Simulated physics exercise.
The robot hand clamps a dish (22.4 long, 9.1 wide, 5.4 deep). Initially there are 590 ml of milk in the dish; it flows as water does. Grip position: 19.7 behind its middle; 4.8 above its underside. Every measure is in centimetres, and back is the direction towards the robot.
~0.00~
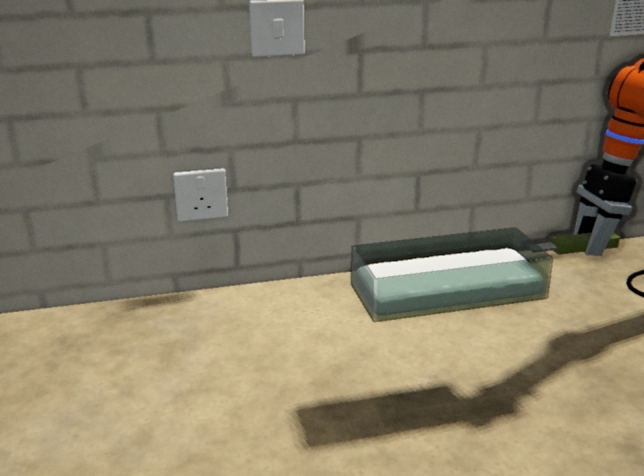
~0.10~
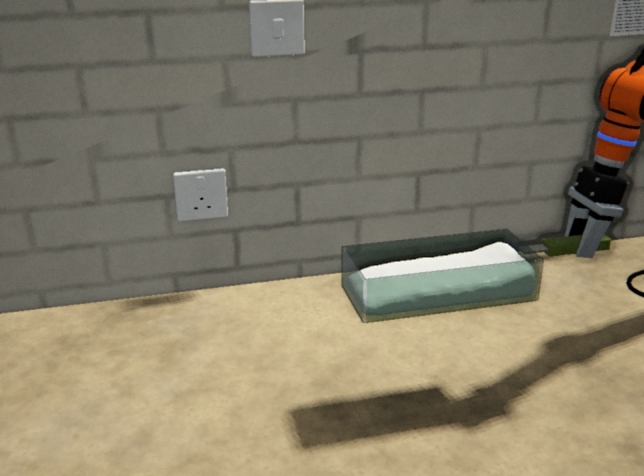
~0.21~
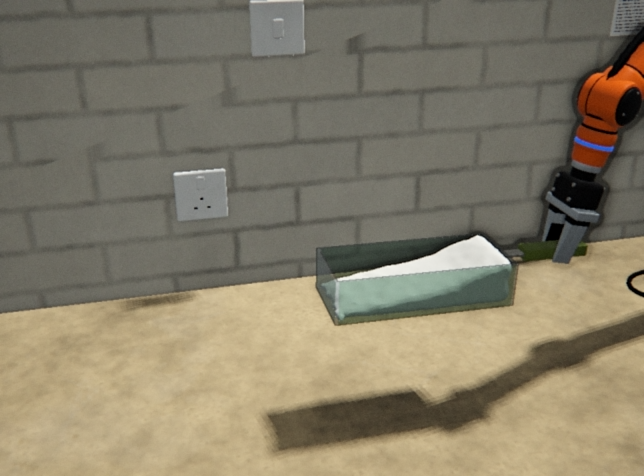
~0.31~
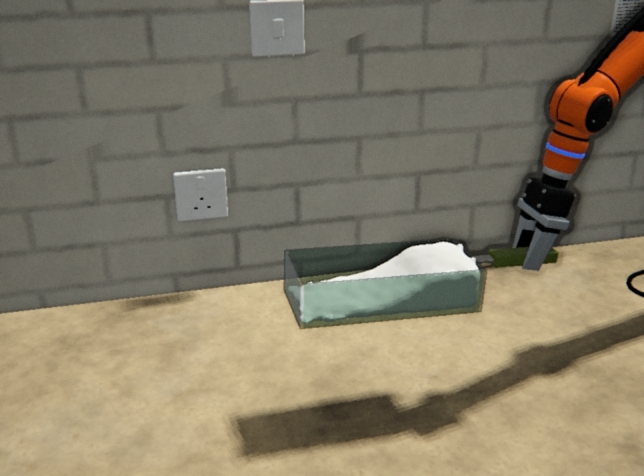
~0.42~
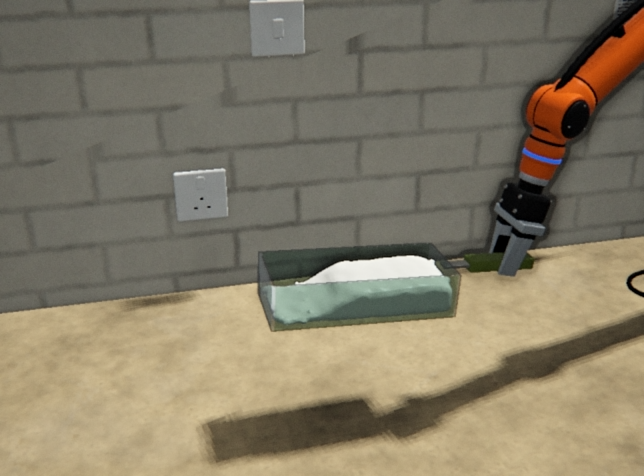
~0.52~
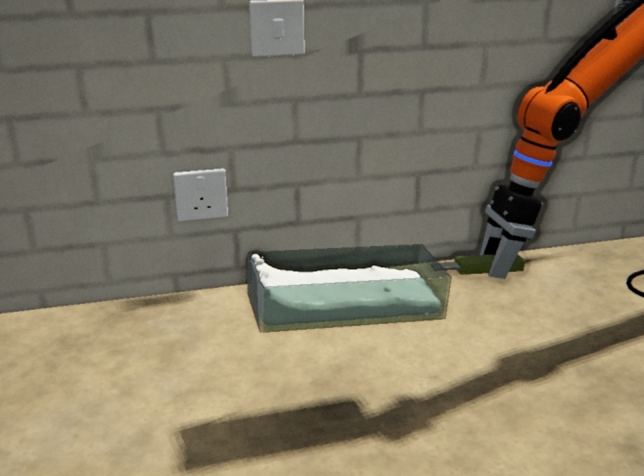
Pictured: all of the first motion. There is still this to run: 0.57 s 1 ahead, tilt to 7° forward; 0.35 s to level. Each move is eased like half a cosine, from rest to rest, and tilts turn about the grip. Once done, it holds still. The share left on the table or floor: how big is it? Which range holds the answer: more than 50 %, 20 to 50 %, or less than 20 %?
The range is less than 20 %.
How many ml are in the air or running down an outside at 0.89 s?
Reading: Near 5 ml.
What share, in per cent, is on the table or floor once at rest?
My estimate is around 5 %.
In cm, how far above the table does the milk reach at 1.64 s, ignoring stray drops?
Roughly 18 centimetres at most.
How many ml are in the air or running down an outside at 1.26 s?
Estimate: Some 0 ml.
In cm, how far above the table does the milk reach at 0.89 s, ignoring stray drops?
Looks like it gets up to about 18 centimetres.
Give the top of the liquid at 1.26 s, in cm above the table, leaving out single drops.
About 17 cm.
After 0.89 s, tilted 4° forward, liquid up to 18 above the table; 570 ml in the dish, 20 ml on the table or floor, 5 ml in the air or running down outside.
After 1.26 s, tilted 4° forward, liquid up to 17 above the table; 570 ml in the dish, 25 ml on the table or floor.
After 1.64 s, level, liquid up to 18 above the table; 570 ml in the dish, 25 ml on the table or floor.
After 2.44 s, level, liquid up to 19 above the table; 565 ml in the dish, 30 ml on the table or floor.
In the end, 565 ml in the dish, 30 ml on the table or floor. That is 5 % on the table or floor.
